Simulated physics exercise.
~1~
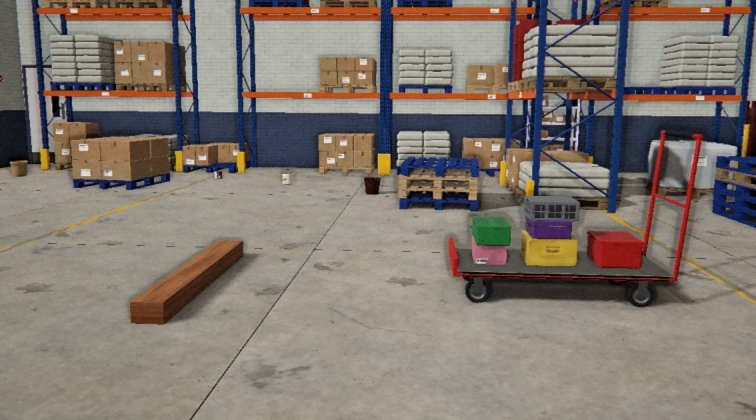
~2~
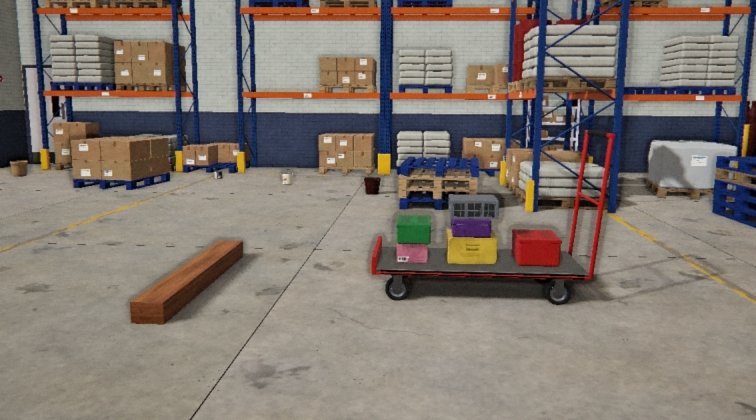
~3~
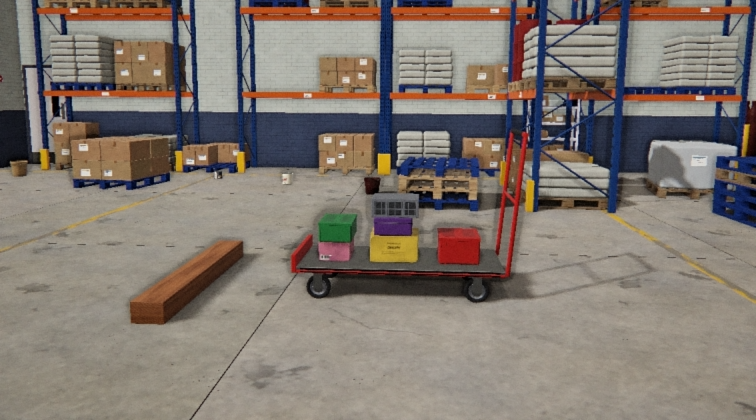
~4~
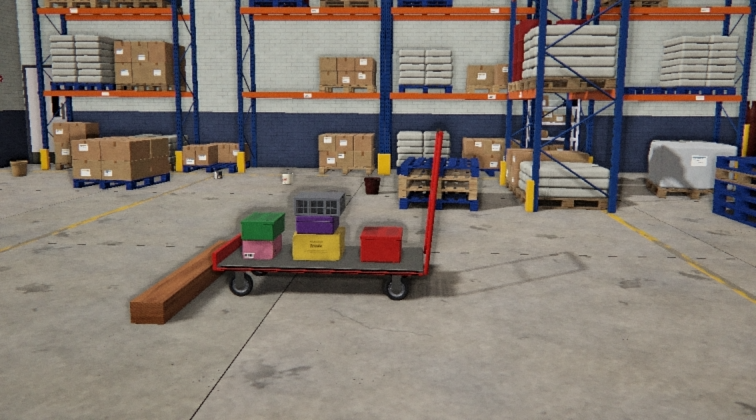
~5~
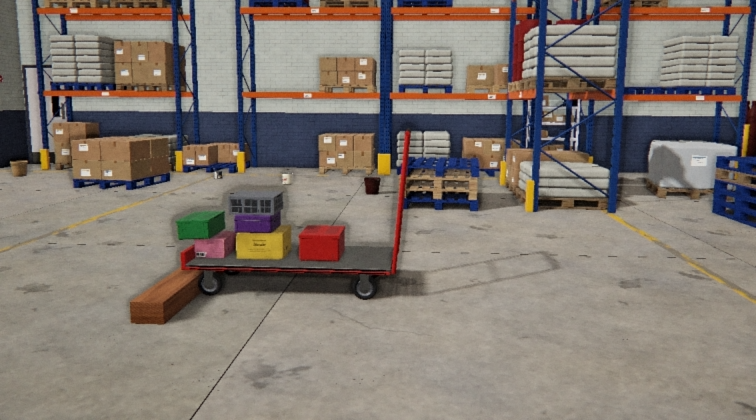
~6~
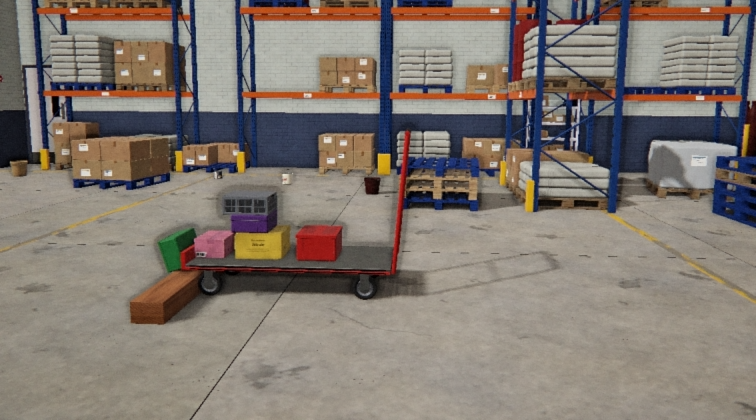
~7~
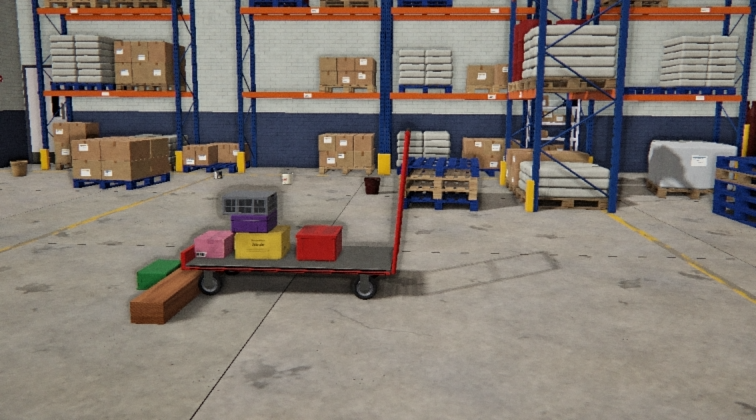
The clip opens on a warehouse floor, where a flat cart with a red handle carries colourful boxes and a grey crate toward a reddish-brown beam lying on the left. The cart rolls steadily left, its load riding in place, until it reaches the beam and stops abruptly. The green box, stacked on the pink one, slides forward off it and tips over the cart's front edge. It tumbles down and comes to rest upside down on the floor by the beam. The pink, yellow and red boxes stay aboard, with the grey crate still atop the purple box.
